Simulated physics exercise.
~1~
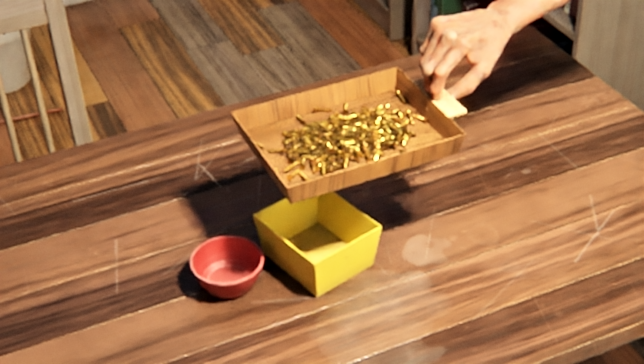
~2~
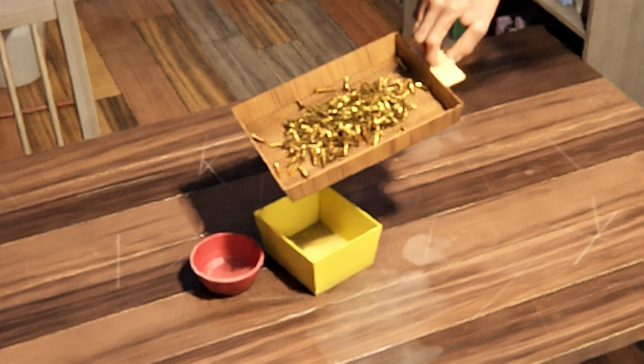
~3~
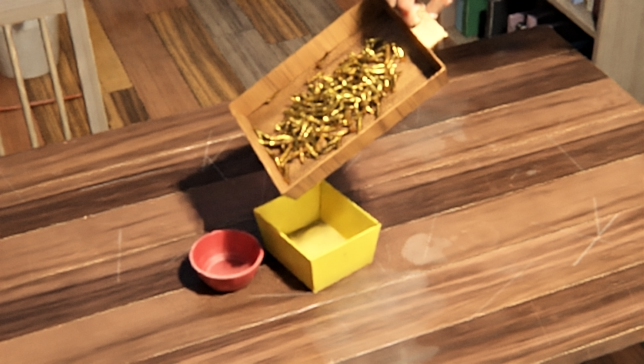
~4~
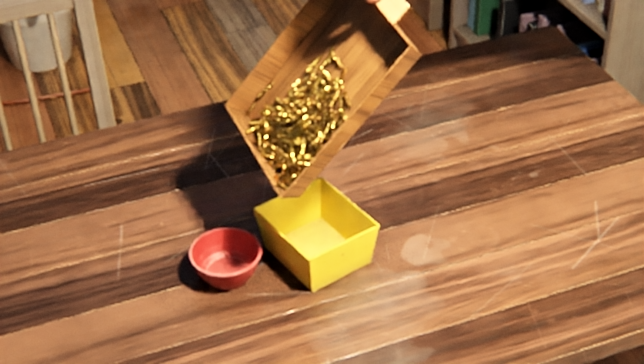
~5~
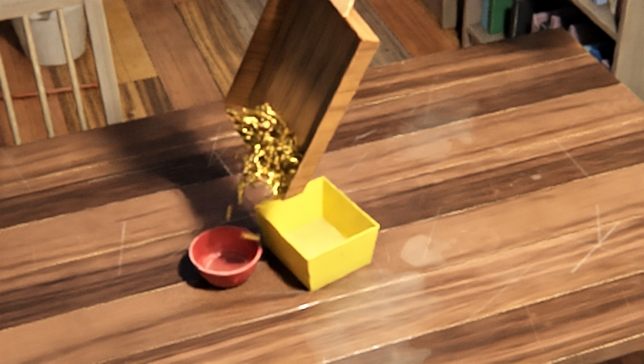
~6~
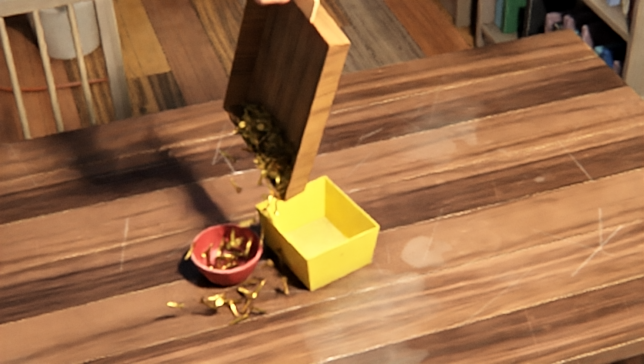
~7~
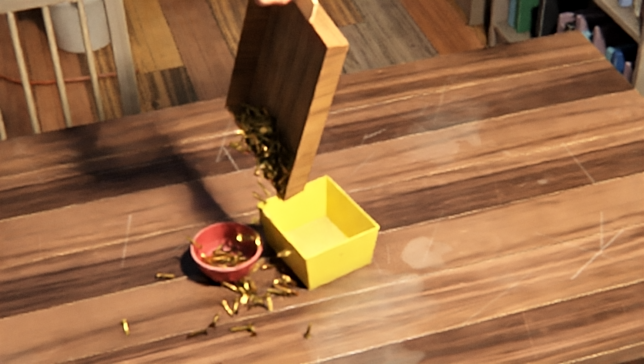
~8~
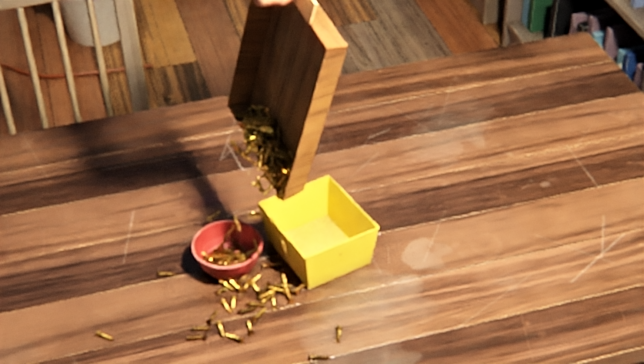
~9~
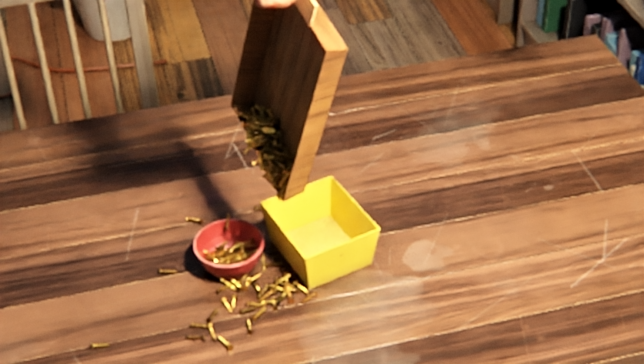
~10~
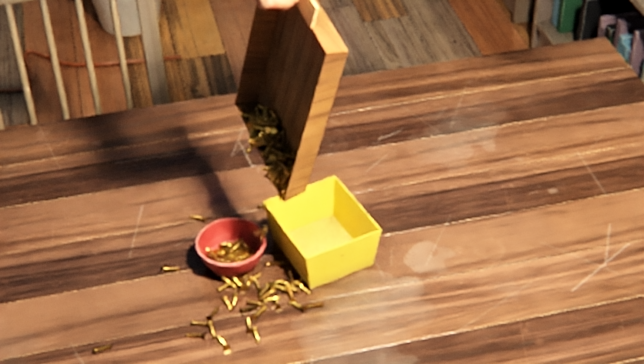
The footage shows a hand tipping a wooden tray of brass-coloured screws steeply above a red bowl and a yellow tin; some spill into the bowl and scatter across the table, while many remain in the tilted tray and the yellow tin stays empty.
